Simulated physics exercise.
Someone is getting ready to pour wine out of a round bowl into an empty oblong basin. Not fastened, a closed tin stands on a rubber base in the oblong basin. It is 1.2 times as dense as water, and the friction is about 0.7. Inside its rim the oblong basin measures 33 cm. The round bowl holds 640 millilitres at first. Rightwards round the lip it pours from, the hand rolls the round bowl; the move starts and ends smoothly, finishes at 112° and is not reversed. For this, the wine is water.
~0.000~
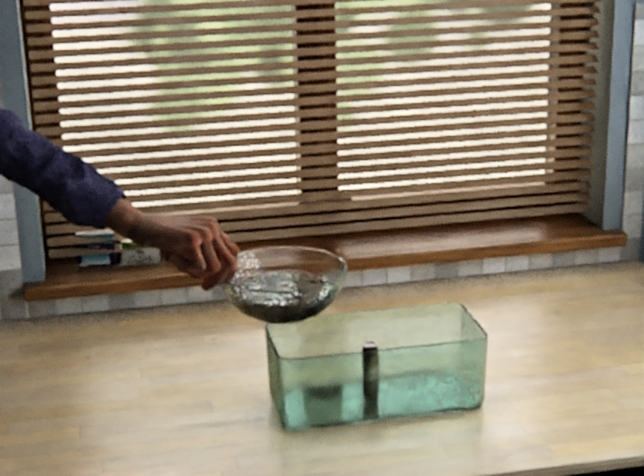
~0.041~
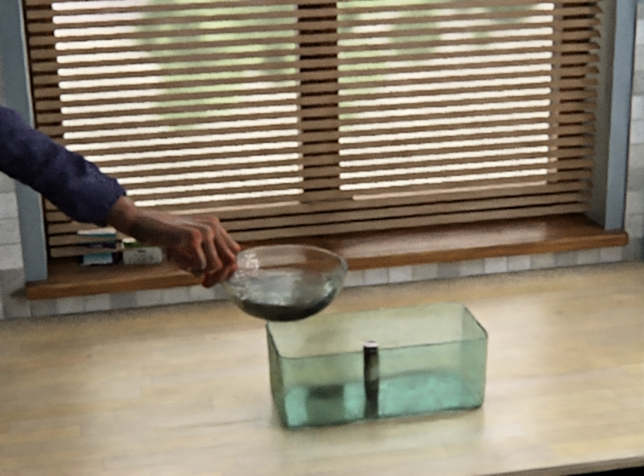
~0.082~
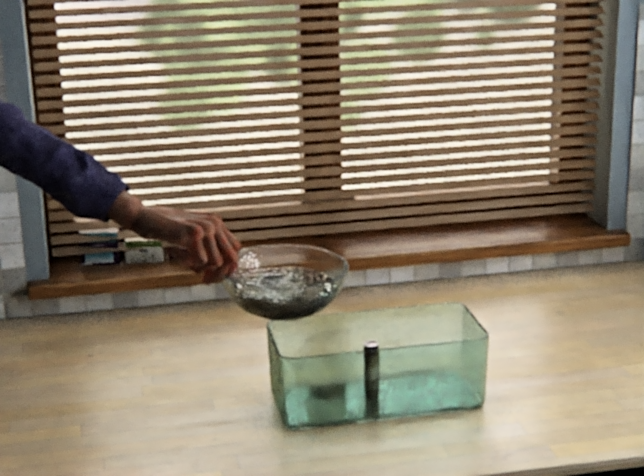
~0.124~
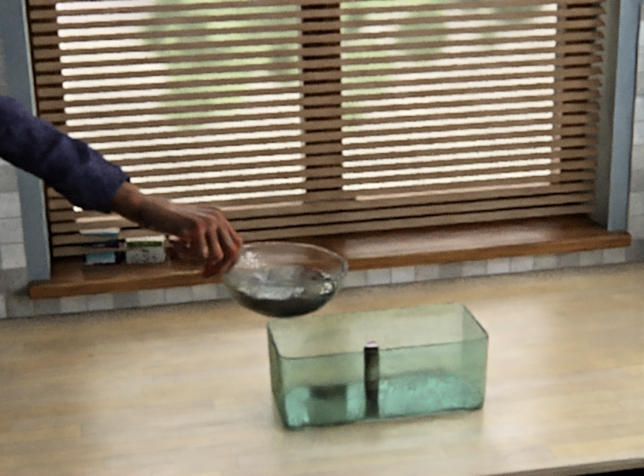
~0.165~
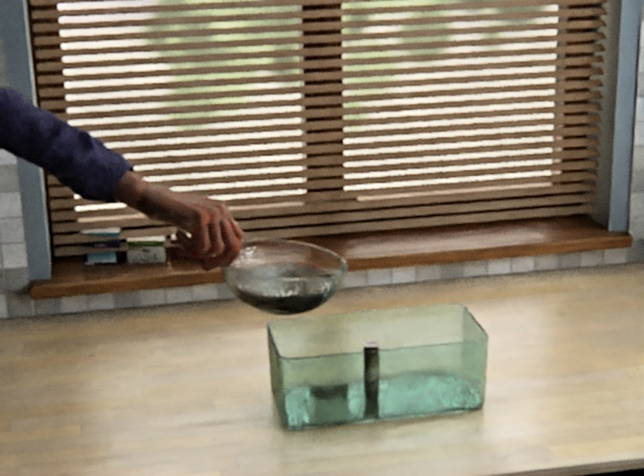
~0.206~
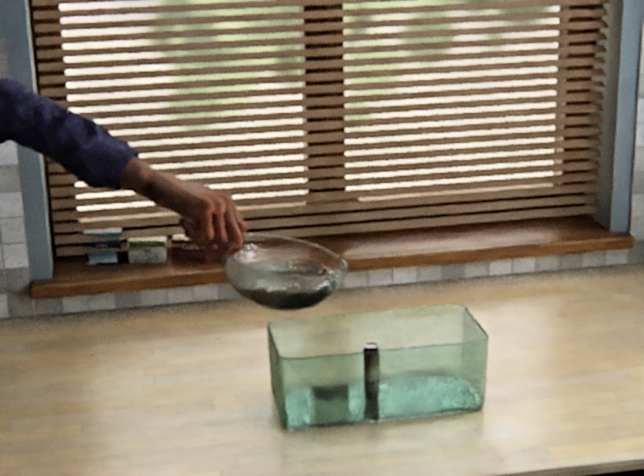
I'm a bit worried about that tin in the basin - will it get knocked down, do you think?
My bet is it capsizes.
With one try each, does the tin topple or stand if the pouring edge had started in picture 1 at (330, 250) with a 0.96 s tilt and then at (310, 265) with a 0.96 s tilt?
In the first try it comes down; in the second it remains standing.
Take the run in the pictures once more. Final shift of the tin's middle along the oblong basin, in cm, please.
About 6.0 cm.
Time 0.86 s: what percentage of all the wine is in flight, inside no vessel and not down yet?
It comes to some 8 percent of the total.
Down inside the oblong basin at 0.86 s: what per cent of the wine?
The share is close to 92 percent.
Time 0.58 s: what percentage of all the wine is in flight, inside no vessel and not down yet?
About 52 per cent.
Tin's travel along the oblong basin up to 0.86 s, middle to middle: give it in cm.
Near 0 cm.
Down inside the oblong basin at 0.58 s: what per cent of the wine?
The basin holds roughly 5 in a hundred parts at that moment.
By 0.58 s the tilt is 74° and 43 per cent is still to pour; the tin stands where it began.
By 0.86 s the tilt is 109° and 0 per cent is still to pour; the tin stands where it began.
By 1.15 s the tilt is 112° and 0 per cent is still to pour; the tin lies on its side.
By 1.46 s the tilt is 112° and 0 per cent is still to pour; the tin lies on its side.
At rest the tin lies on its side.
